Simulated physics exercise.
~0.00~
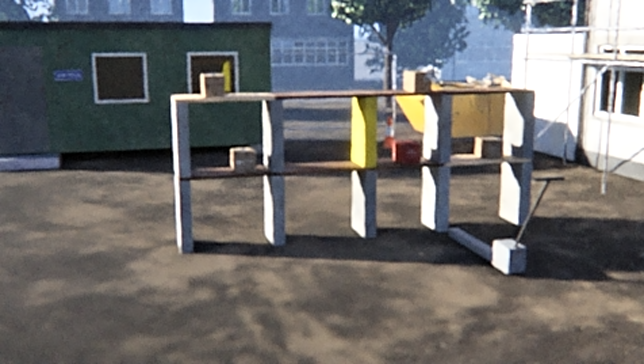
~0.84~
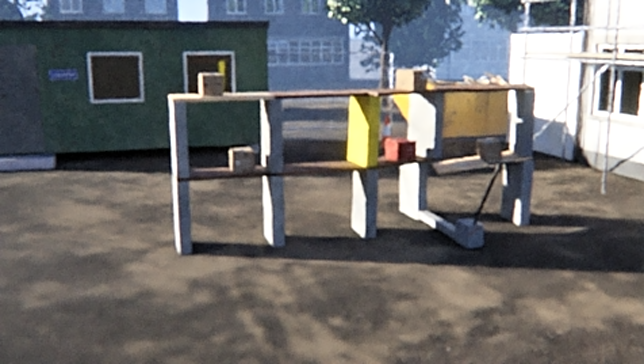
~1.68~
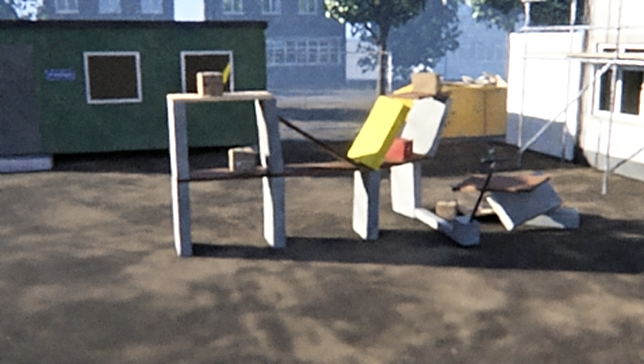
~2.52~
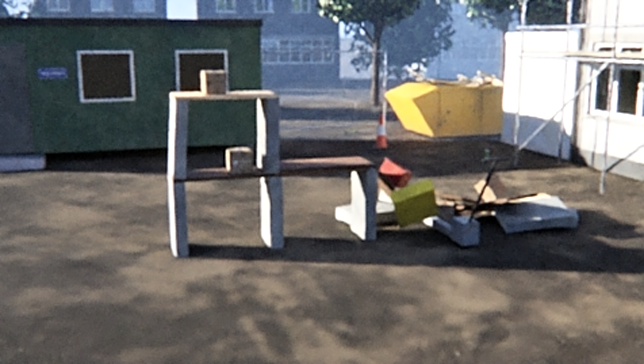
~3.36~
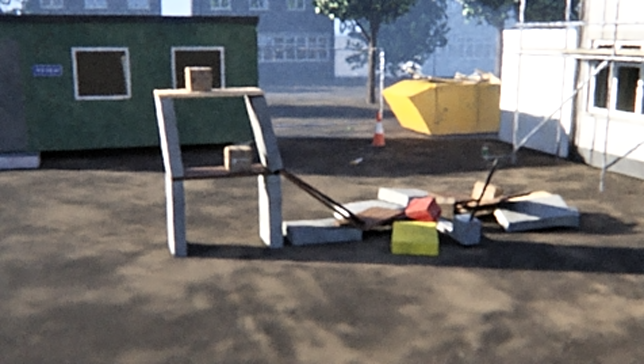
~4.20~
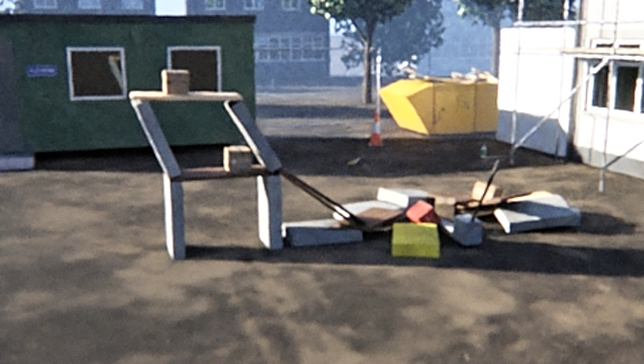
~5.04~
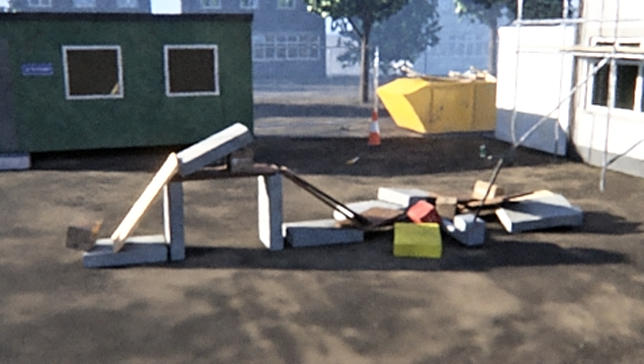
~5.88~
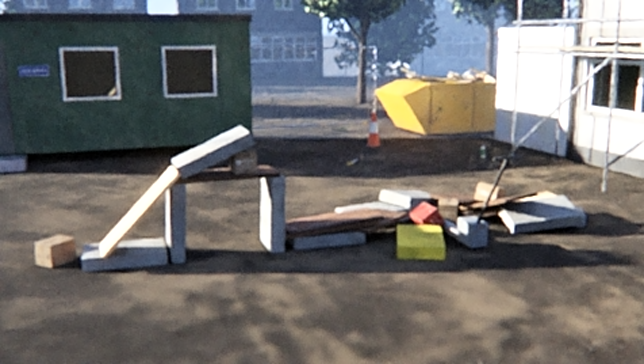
Two-tier row of grey blocks and boards collapsing from right to left after a rod-like jack strikes an upright's foot.
